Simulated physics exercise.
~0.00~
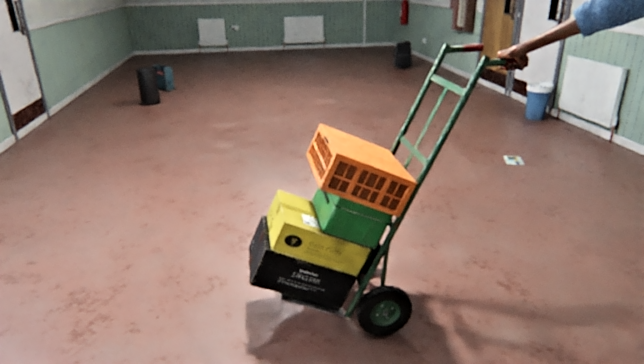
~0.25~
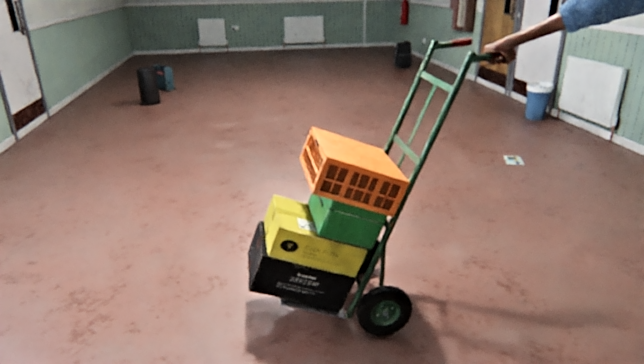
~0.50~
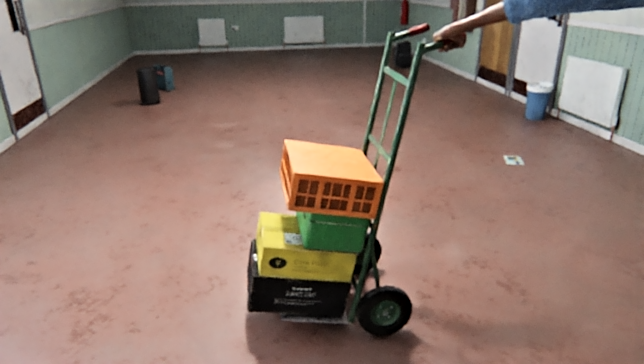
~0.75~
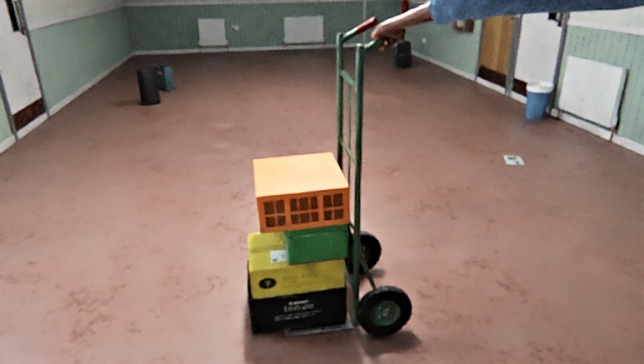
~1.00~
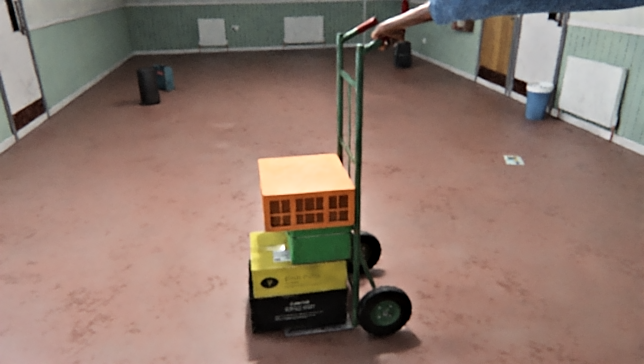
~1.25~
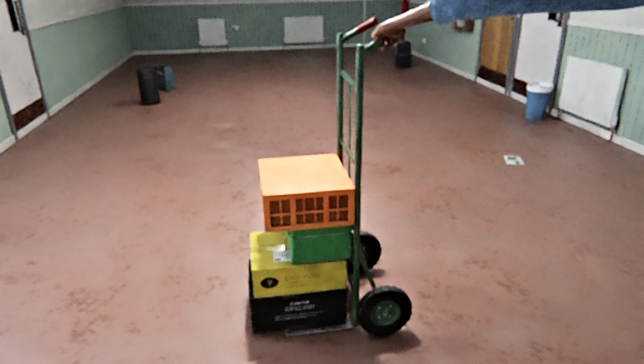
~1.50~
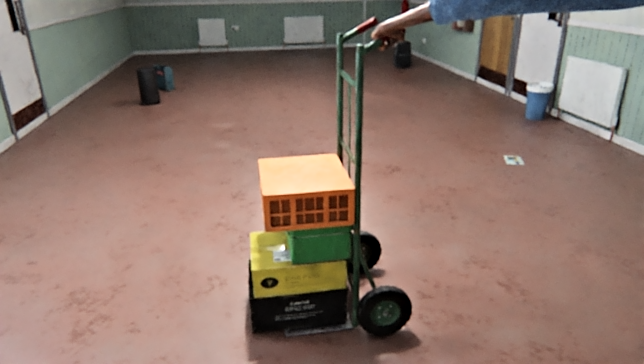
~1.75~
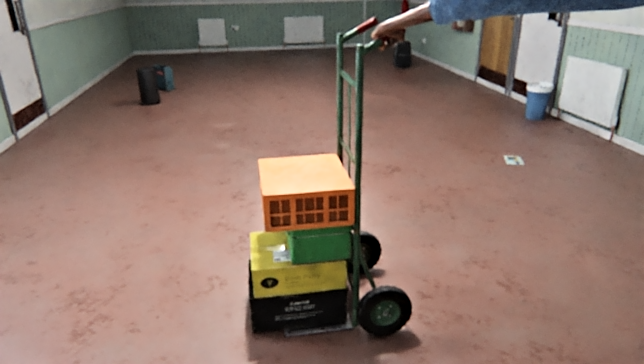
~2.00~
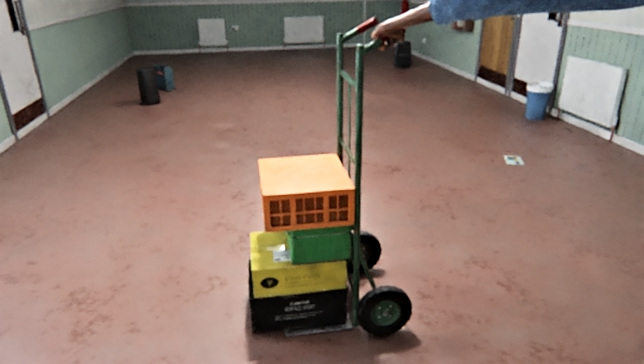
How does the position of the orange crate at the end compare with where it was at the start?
At the end the orange crate sits lower and farther to the left than it did at the start, and it rests level instead of tilted.
In a large room with a reddish floor, a hand swung a leaning green hand truck upright, carrying a black parcel, a yellow parcel, a green toolbox and an orange crate, and then held it still with everything still stacked.
